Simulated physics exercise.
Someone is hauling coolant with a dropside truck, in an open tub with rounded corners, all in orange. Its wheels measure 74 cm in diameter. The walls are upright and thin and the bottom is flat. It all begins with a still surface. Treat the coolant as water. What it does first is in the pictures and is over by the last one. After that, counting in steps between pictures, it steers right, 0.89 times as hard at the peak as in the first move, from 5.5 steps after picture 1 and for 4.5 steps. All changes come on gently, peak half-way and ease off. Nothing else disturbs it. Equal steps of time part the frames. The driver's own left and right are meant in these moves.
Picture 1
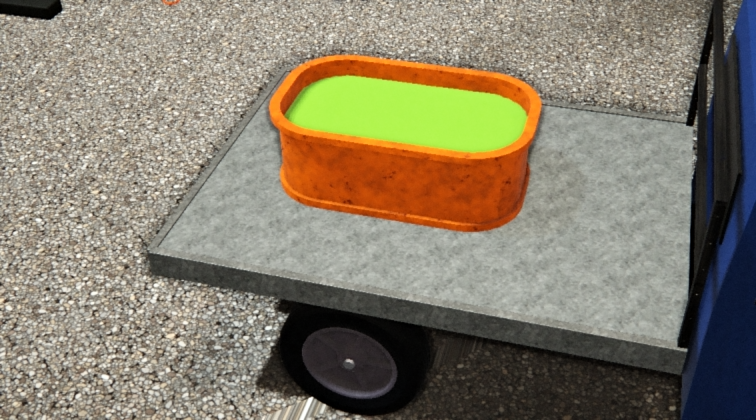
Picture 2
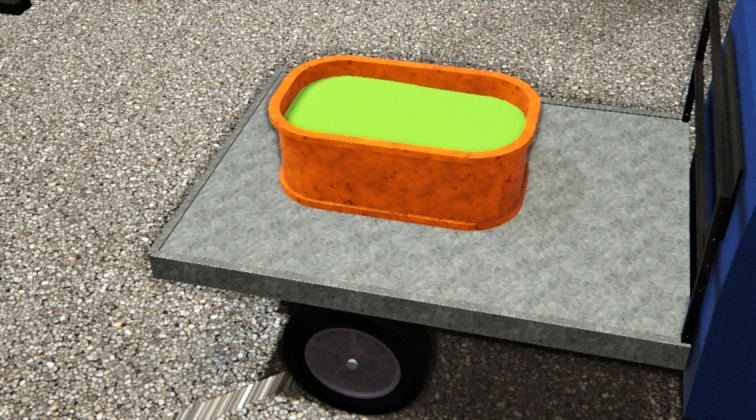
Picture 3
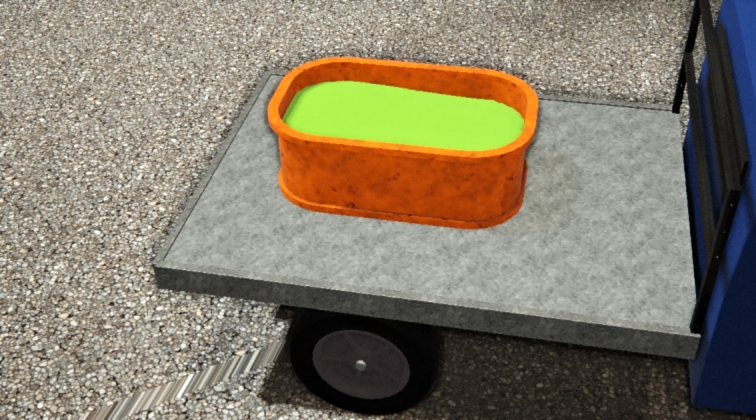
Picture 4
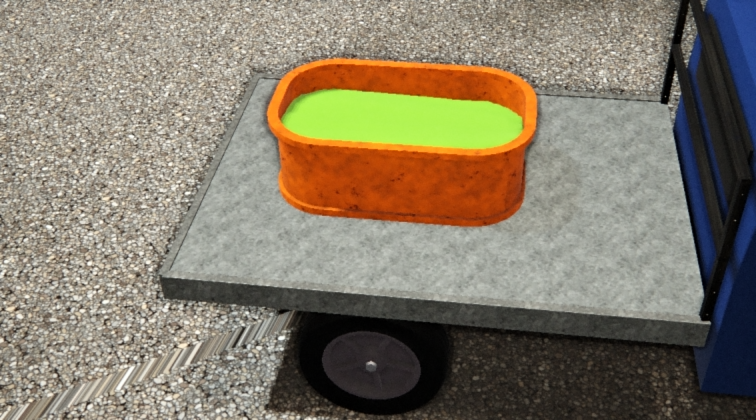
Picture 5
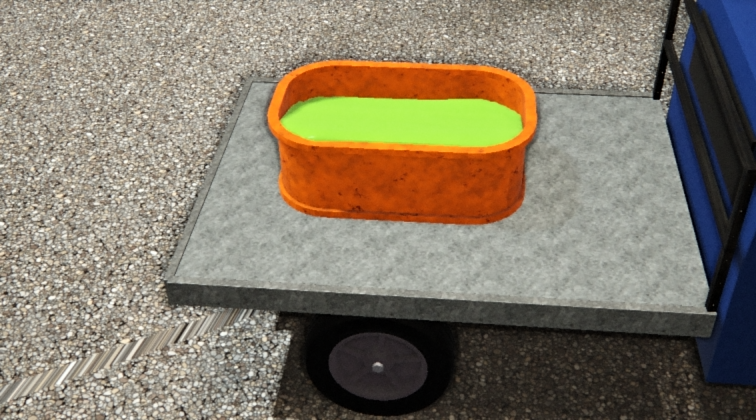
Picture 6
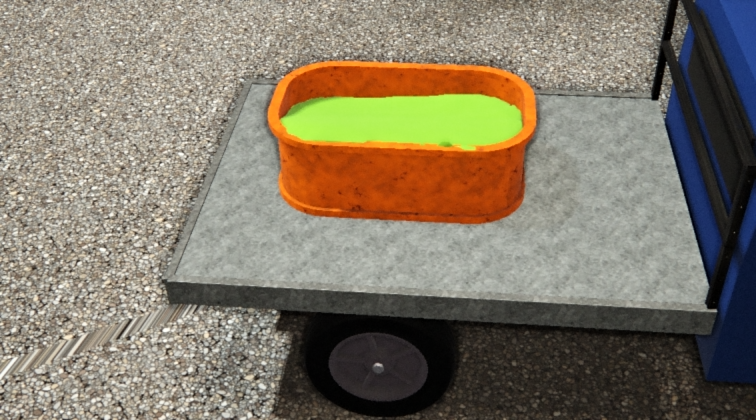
On pebbly ground, an orange round-cornered tub of still green liquid sits on a grey flatbed behind a blue cab as the vehicle rolls to the right. The liquid sinks along the far wall and climbs toward the near side, then its slope eases slightly and its surface turns uneven.
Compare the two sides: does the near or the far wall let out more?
The far side lets out more.
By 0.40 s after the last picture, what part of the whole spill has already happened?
Some 0 per cent by then.
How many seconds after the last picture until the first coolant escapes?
At about 0.7 s.
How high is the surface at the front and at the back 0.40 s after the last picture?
About 32 cm in front and 34 cm behind.
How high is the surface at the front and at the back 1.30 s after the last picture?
About 30 cm in front and 28 cm behind.
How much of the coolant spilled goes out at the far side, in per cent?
Some 70 per cent of it.
Another 0.40 s on from the last picture, front 32 cm, middle 33 cm, back 33 cm above the floor; no loss so far.
Another 0.80 s on from the last picture, front 31 cm, middle 32 cm, back 30 cm above the floor; the loss stands at 3 per cent, over the far side.
Another 1.30 s on from the last picture, front 29 cm, middle 29 cm, back 28 cm above the floor; the loss stands at 3 per cent, over the far side, a little elsewhere.
Another 3.54 s on from the last picture, the loss stands at 5 per cent, mostly over the far side, some over the near side; the far side has passed 3 per cent and the near side 1.
